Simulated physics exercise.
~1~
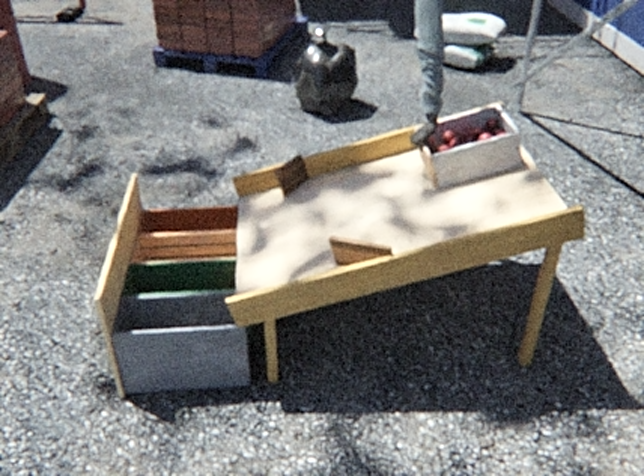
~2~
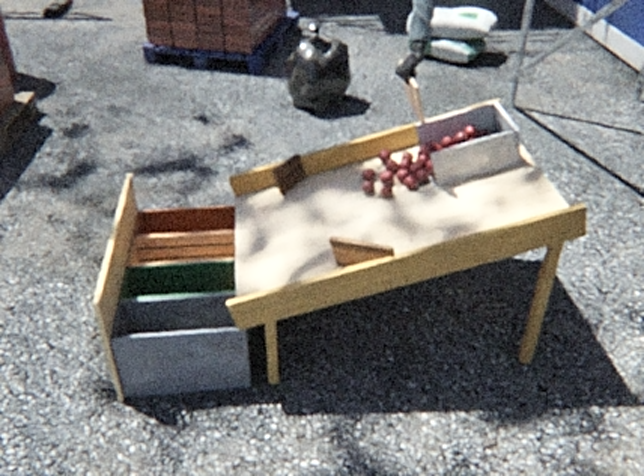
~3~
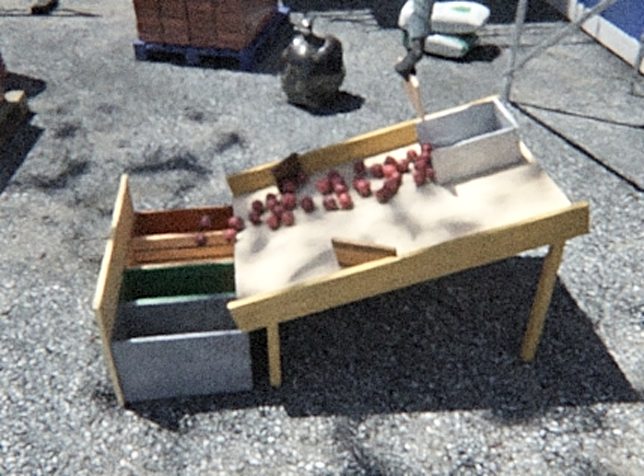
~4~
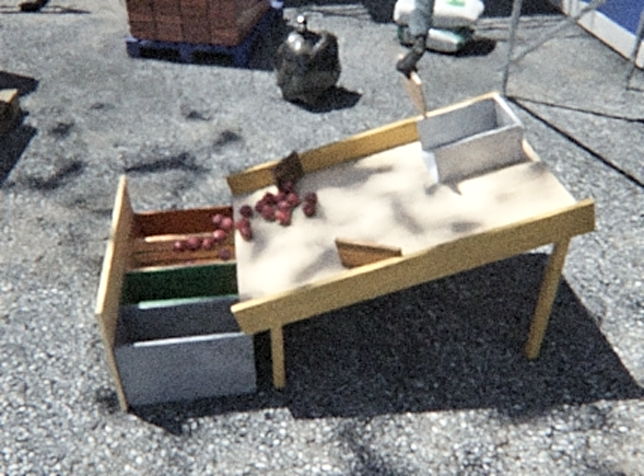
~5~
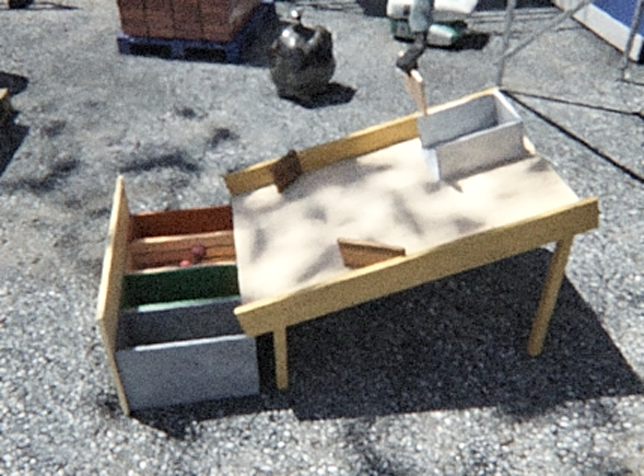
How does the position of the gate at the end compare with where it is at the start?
At the start the gate is down at the open left side of the white pen, in front of the apples. By the end it is held higher up, clear of the pen, near the table's far rail.
